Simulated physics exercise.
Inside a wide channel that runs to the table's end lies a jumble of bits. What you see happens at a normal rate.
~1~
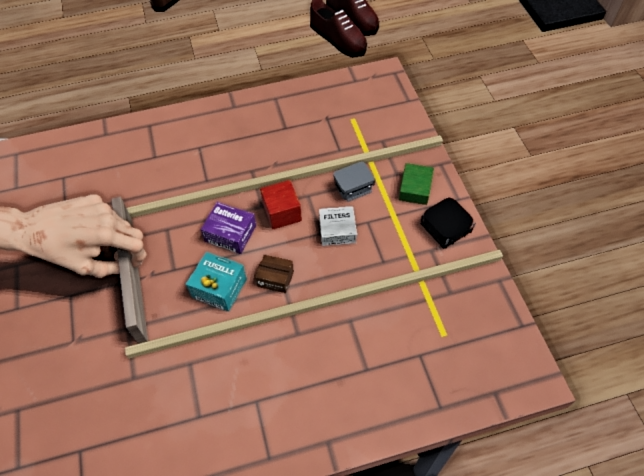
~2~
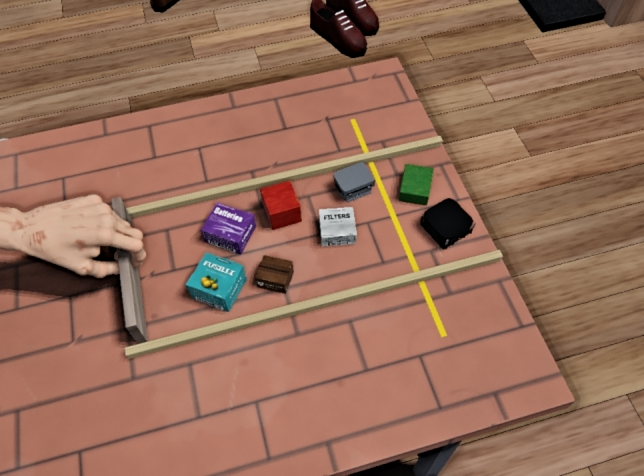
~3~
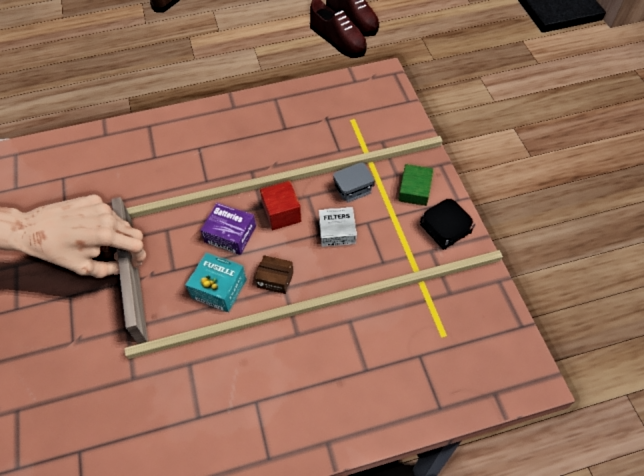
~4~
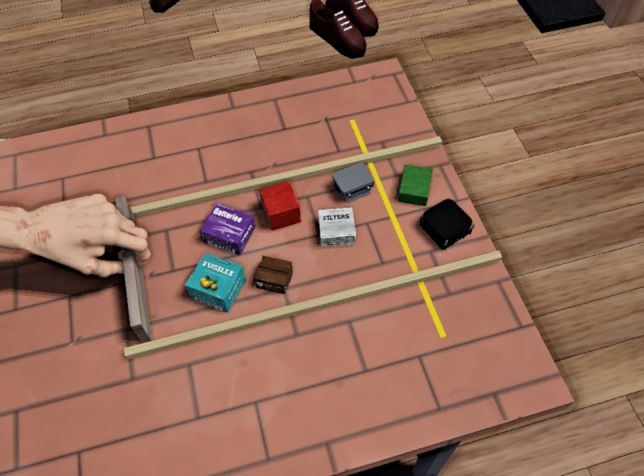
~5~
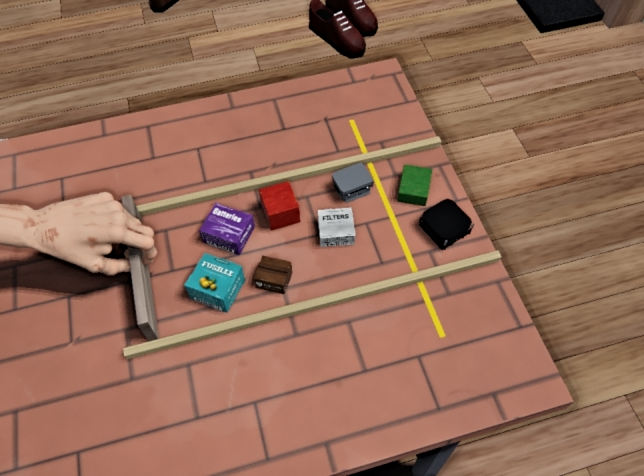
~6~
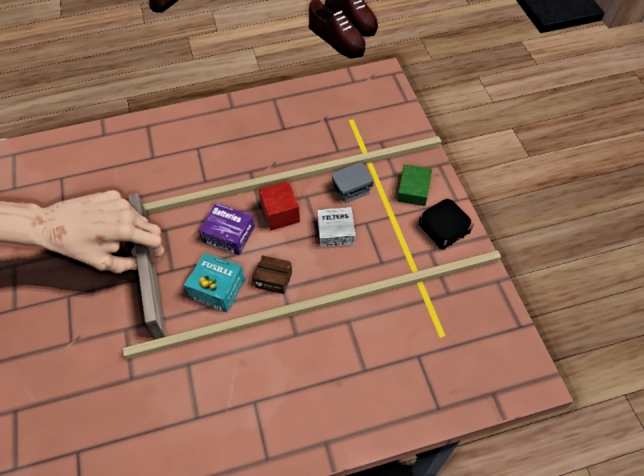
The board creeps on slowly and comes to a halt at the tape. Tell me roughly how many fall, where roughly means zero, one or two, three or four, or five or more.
Roughly, one or two fall.
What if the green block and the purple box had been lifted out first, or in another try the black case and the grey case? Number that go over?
The counts would be 0 and 0.
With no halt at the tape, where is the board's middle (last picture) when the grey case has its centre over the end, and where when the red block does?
For the grey case at (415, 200), for the red block at (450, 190).
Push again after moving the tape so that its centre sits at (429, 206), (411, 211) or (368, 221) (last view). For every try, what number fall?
Try by try, 5, 2 and 0.
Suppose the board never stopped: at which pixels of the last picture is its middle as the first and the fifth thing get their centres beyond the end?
About (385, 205), then about (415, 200).
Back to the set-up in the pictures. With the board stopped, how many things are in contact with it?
That makes 3.
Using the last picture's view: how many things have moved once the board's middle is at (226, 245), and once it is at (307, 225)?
By then 4, and 6.
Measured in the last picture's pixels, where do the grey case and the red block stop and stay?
You'll see the grey case at (426, 160), with the red block at (390, 163).
Soon after, none off yet; black case at rest near (445, 224); green block at rest near (415, 185); grey case at rest near (352, 183).
After that, none off yet; black case at rest near (445, 224); green block at rest near (415, 185); grey case moving near (357, 180).
And then, none off yet; black case displaced a little near (460, 224); green block moving near (424, 183); grey case displaced about its own width near (395, 167).
In the end, the number that fall off is one or two; gone, black case.
